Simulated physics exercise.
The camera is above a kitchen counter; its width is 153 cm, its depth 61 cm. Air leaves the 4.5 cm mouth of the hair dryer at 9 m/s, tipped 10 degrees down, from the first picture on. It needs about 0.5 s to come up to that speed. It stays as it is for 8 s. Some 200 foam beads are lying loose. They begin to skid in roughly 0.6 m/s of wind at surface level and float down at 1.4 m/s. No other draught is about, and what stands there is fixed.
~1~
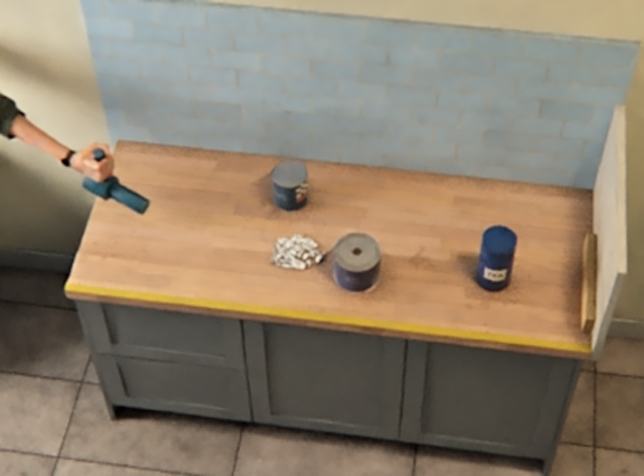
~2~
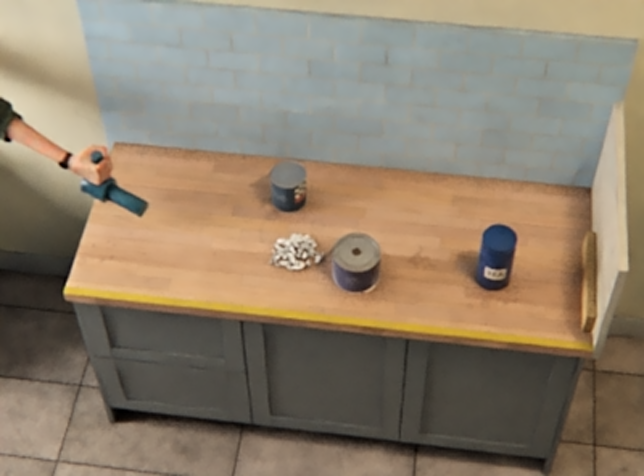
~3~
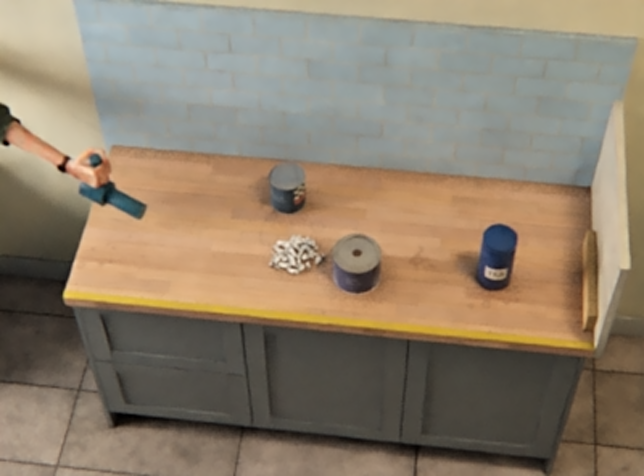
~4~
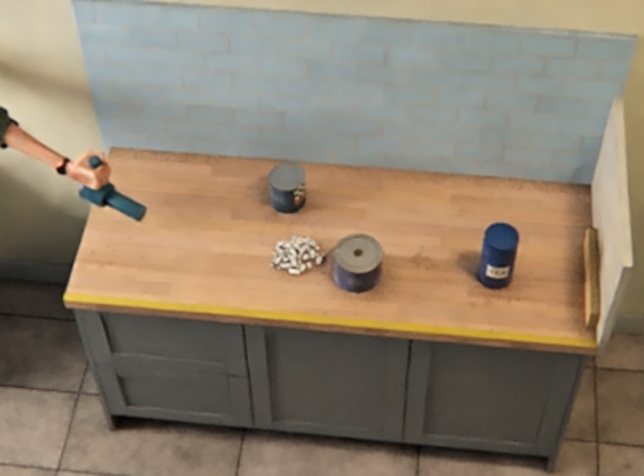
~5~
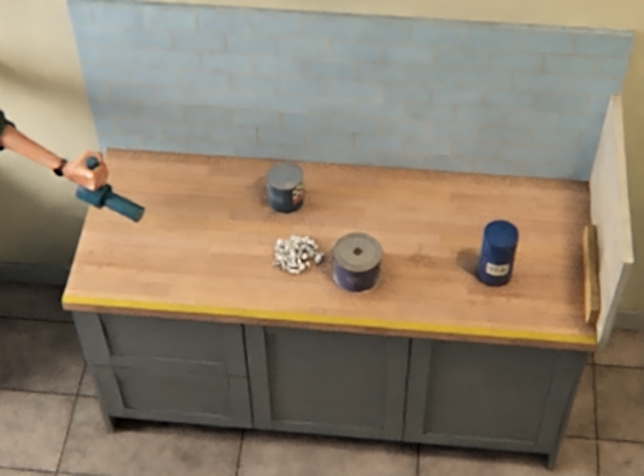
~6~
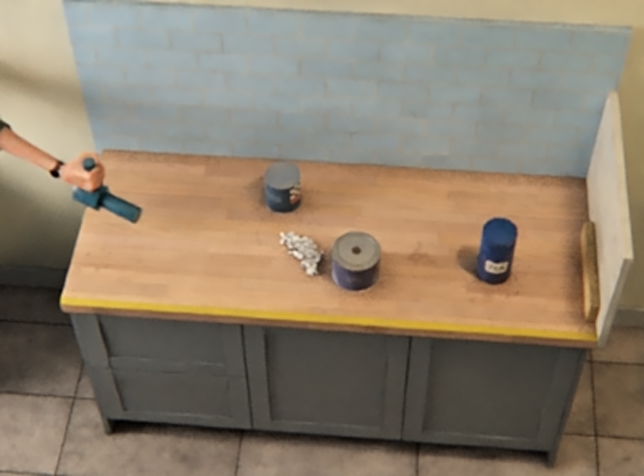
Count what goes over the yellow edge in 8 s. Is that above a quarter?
Answer: No.
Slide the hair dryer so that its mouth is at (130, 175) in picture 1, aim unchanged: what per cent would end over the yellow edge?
Then about 60 %.
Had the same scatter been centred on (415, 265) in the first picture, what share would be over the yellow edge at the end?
Then about 0 %.
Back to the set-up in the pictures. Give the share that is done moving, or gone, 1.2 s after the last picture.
Near 10 %.
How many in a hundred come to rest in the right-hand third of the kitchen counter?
About 70 %.
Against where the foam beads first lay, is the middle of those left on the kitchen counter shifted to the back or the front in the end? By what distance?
To the back, by about 30 cm.
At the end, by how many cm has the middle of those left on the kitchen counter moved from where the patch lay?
Roughly 60 cm.
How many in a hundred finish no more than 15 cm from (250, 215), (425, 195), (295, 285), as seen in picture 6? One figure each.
In turn about 0 %, 30 %, 0 %.
Then, 1.2 s after the last picture the count stands so, 2 % are over the yellow edge; the middle of those still in play is near (394, 213).
Then, 2.1 s after the last picture the count stands so, 2 % are over the yellow edge; the middle of those still in play is near (441, 214).
Then, 4.0 s after the last picture the count stands so, 2 % are over the yellow edge; the middle of those still in play is near (462, 190).
Then, 7.6 s after the last picture, at the end, 2 % are over the yellow edge; the middle of those still in play is near (472, 186).
